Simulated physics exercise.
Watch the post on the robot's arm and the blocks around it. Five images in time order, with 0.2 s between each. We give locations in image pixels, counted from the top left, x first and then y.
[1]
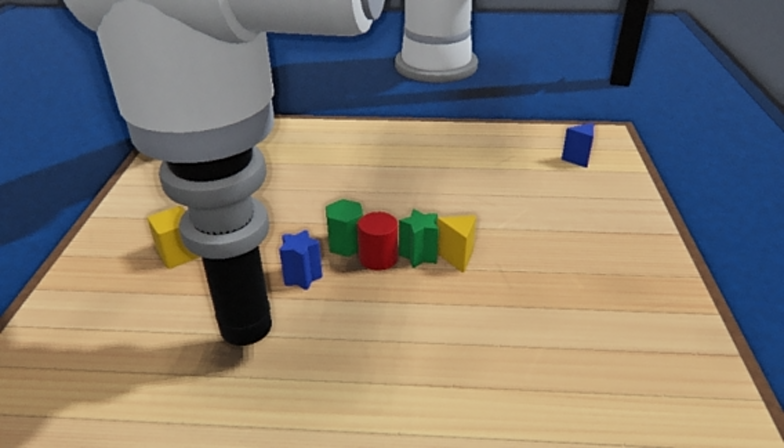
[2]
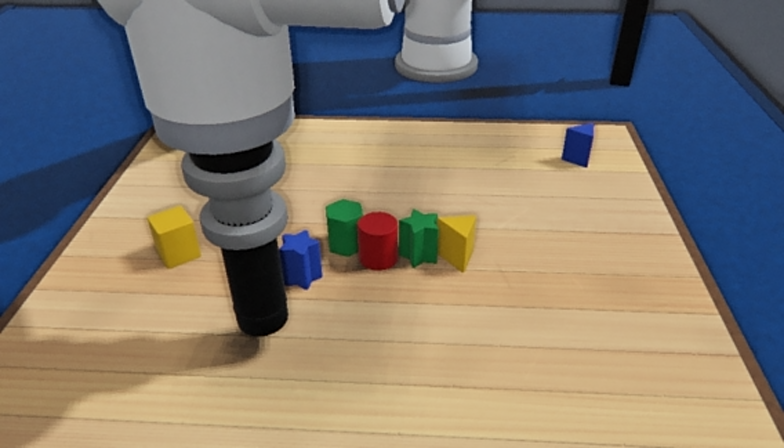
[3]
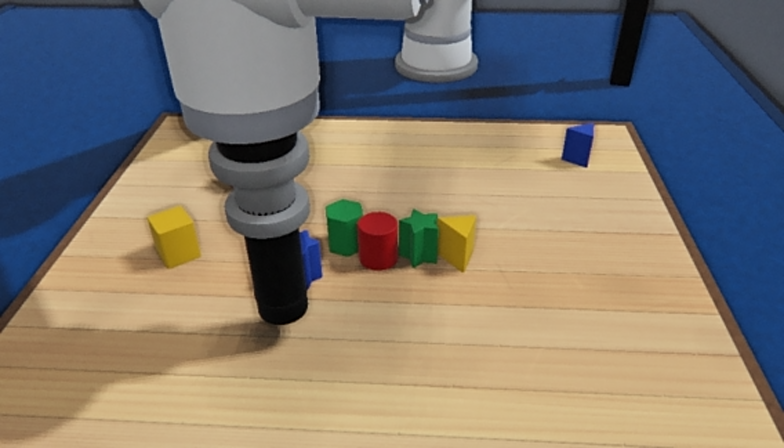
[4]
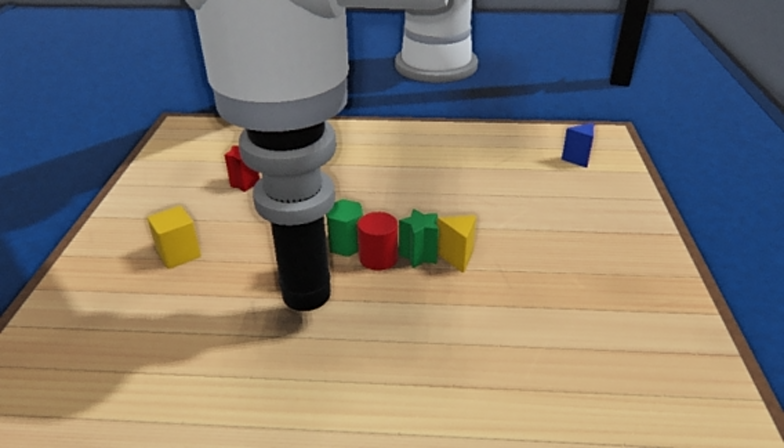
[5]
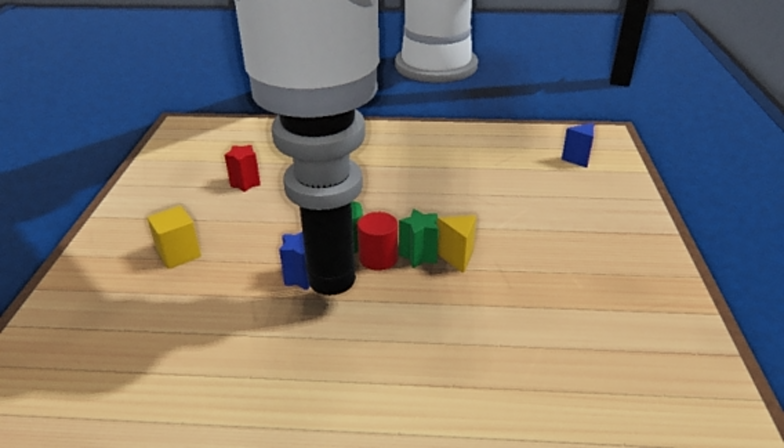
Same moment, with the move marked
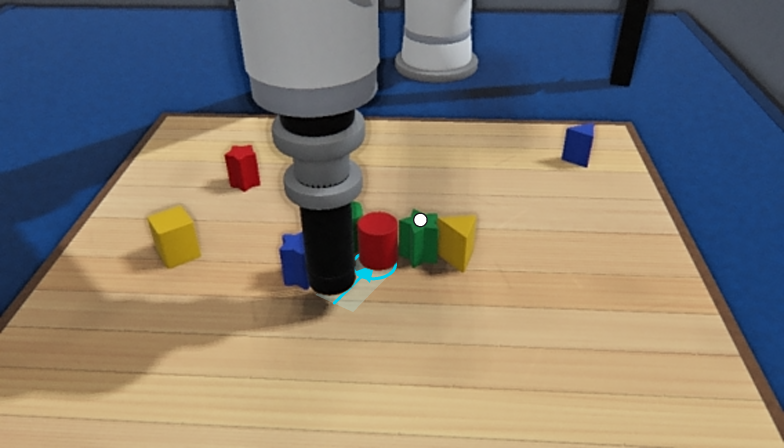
A grey robot arm with a black post reaches down over a pale wooden table edged by blue walls, seen from a raised, unmoving view. A yellow block sits at left, blue and green blocks, a red cylinder, a green star and a yellow triangle cluster near the middle, and another blue block lies far right. The post glides steadily right and slightly away, passing before the blue star and uncovering a red block behind, while the blocks stay still.
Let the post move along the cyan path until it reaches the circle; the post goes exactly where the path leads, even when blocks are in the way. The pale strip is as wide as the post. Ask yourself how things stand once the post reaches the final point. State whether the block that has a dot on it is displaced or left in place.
Once the post is done, the block that has a dot on it is in a new spot.
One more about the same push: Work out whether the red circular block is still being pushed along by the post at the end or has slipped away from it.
The red circular block won't leave the front of the post.
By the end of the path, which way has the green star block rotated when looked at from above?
My prediction: CW.
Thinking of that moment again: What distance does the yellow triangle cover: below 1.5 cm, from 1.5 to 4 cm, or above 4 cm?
It shifts under 1.5 cm.
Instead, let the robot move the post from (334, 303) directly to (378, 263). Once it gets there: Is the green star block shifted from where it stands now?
Yes, I think so.
Drawn move, from (334, 303) directly to (374, 264); the dot is on the green star block.
The first path, step by step. Halfway along, post (354, 260); nothing pushed yet.
At the end, post (373, 243); green hexagonal block still; red circular block (390, 206); green star block (423, 212), turned 50° clockwise; yellow triangle still.
